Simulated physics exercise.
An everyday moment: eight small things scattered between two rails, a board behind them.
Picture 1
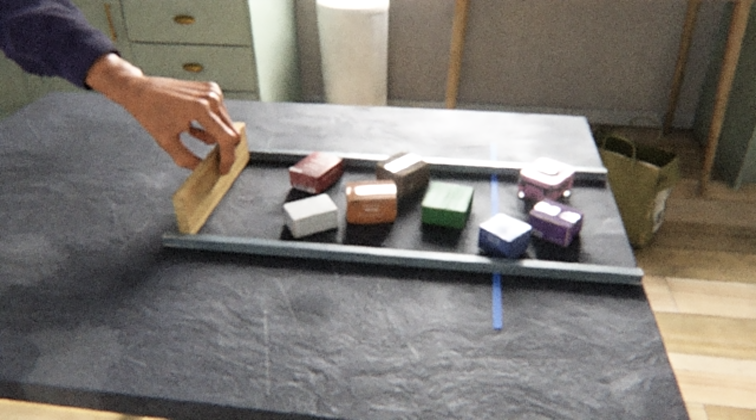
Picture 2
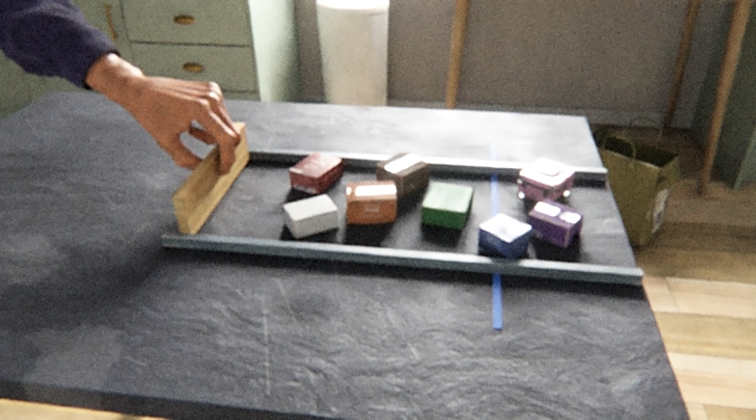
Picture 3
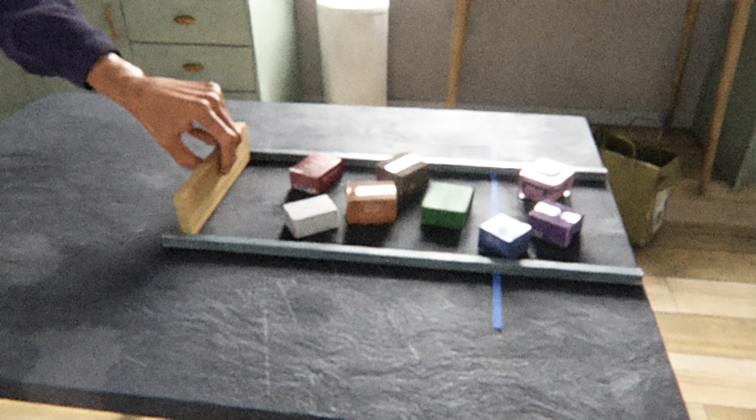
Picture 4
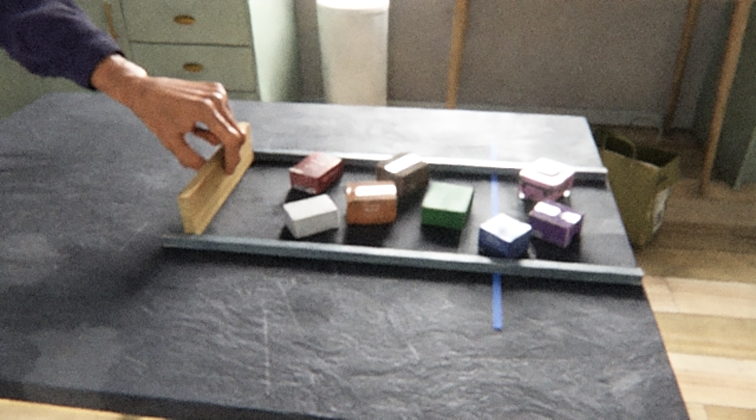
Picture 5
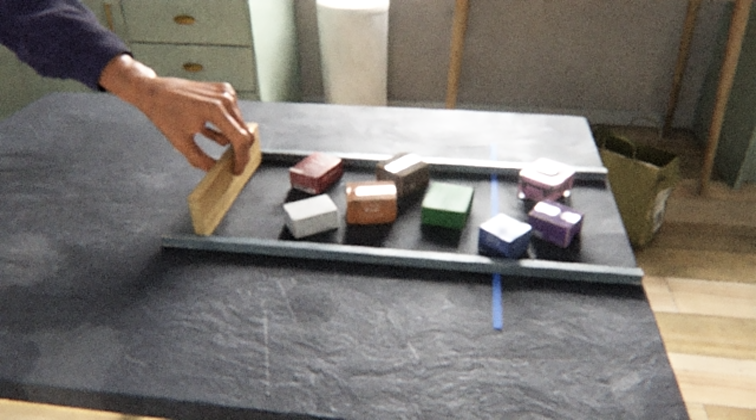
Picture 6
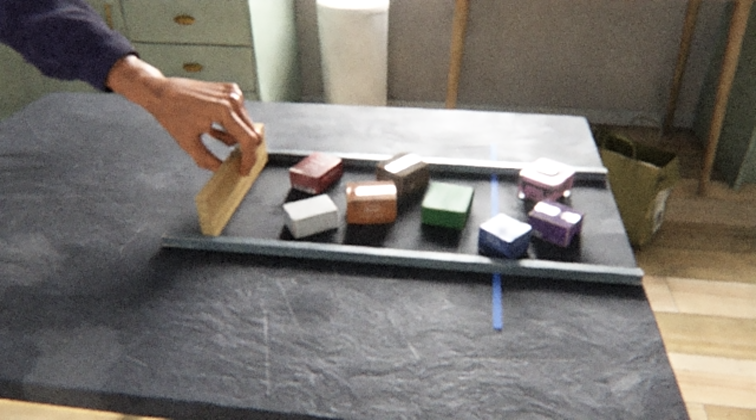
At first, a hand holds a wooden board upright at the left end of two rails on a dark tabletop, with eight small colourful boxes scattered to its right. The hand then slides the board a short way right, toward the white and red boxes, while all eight stay still.
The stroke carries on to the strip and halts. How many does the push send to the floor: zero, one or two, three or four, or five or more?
As it turns out, the number that fall off is zero.
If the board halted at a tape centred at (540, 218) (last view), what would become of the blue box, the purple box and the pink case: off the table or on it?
The blue box survives; the purple box comes down; the pink case goes over.
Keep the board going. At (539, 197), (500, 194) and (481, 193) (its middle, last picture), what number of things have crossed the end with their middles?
Past the end: 2, 0 and 0.
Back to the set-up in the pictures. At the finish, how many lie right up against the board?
The number is 3.
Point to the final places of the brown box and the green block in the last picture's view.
Near (550, 176) and (558, 221).
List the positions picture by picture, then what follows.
Purple box (555, 222); pink case (546, 183); blue box (504, 238); board (216, 175); tape (495, 215), in the first frame.
Pink case (546, 183); white block (311, 216), in the second frame.
Blue box (504, 238); orange box (371, 203), in the third frame.
Purple box (555, 223); brown box (403, 174), in the fourth frame.
Pink case (546, 183); board (229, 176), in the fifth frame.
Purple box (555, 223); pink case (546, 183); blue box (504, 238); board (236, 177); tape (495, 215), in the sixth frame.
Early on, none off yet; purple box at rest near (555, 223); pink case at rest near (546, 183); blue box at rest near (504, 238).
Finally, the number that fall off is zero.
